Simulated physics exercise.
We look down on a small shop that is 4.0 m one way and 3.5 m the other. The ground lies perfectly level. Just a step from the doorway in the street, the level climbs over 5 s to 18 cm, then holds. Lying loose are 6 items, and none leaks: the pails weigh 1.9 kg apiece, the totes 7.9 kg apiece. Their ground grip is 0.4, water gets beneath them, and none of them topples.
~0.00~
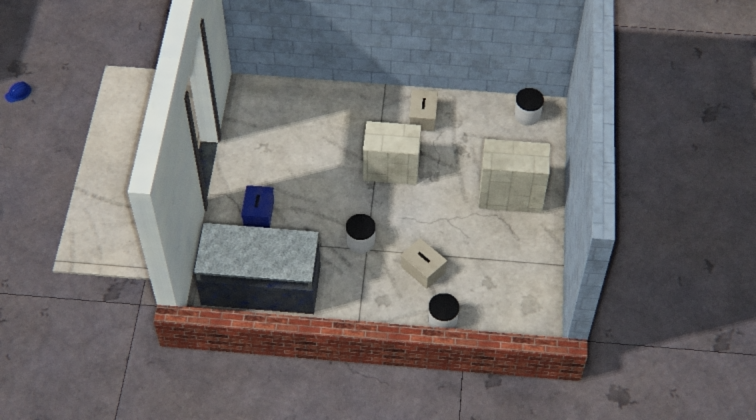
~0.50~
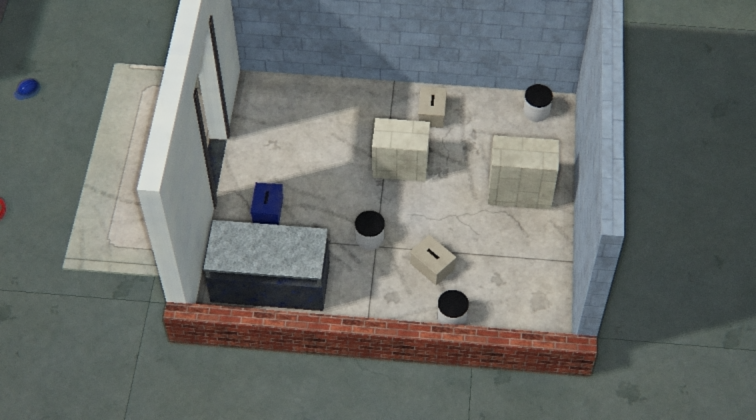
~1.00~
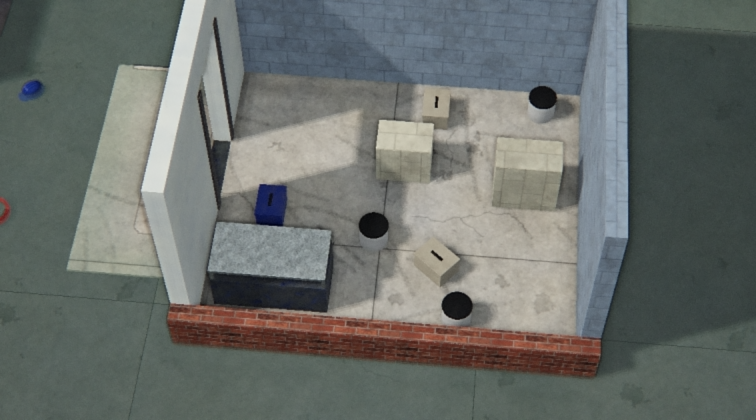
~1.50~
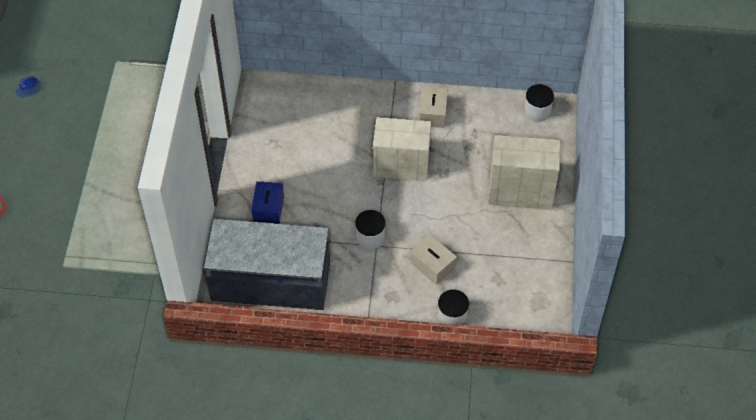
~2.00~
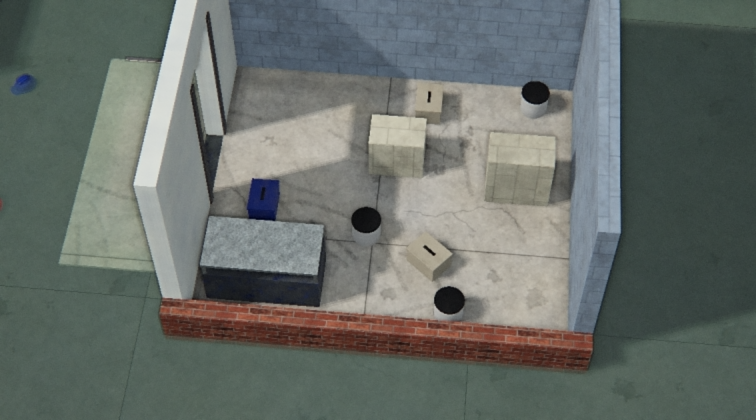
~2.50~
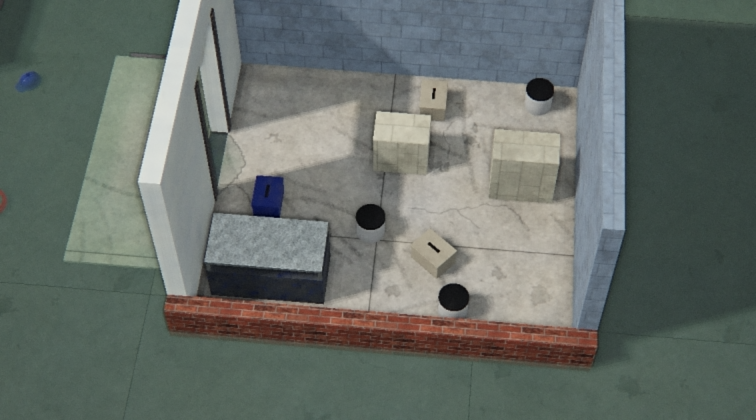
A small roofless shop with pale blocks, a dark counter, a blue tote and other loose items sat still while murky water spread over the street outside and just reached in at the doorway.
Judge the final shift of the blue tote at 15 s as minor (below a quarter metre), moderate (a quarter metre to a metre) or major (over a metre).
Looks like it will be displaced a long way.
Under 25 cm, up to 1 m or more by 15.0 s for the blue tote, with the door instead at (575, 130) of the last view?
Then the blue tote would have gone a long way.
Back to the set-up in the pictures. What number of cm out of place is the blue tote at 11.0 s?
It is about 150 cm out of place by then.
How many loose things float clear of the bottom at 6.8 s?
At that time the total is 1.
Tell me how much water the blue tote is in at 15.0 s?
Depth: About 10 cm.
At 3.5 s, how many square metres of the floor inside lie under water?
Roughly 1.5 m2 of it is wet.
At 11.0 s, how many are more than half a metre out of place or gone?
At that moment it comes to 4.
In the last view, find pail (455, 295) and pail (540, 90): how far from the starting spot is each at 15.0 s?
20 cm, 140 cm.
After 3.5 s the blue tote is near (267, 191), 0.0 m from its start, aground; 0 afloat.
After 6.8 s the blue tote is near (342, 224), 0.9 m from its start, aground; 1 afloat.
After 11.0 s the blue tote is near (398, 272), 1.7 m from its start, aground; 4 afloat.
After 15.0 s the blue tote is near (341, 270), 1.3 m from its start, afloat; 6 afloat.
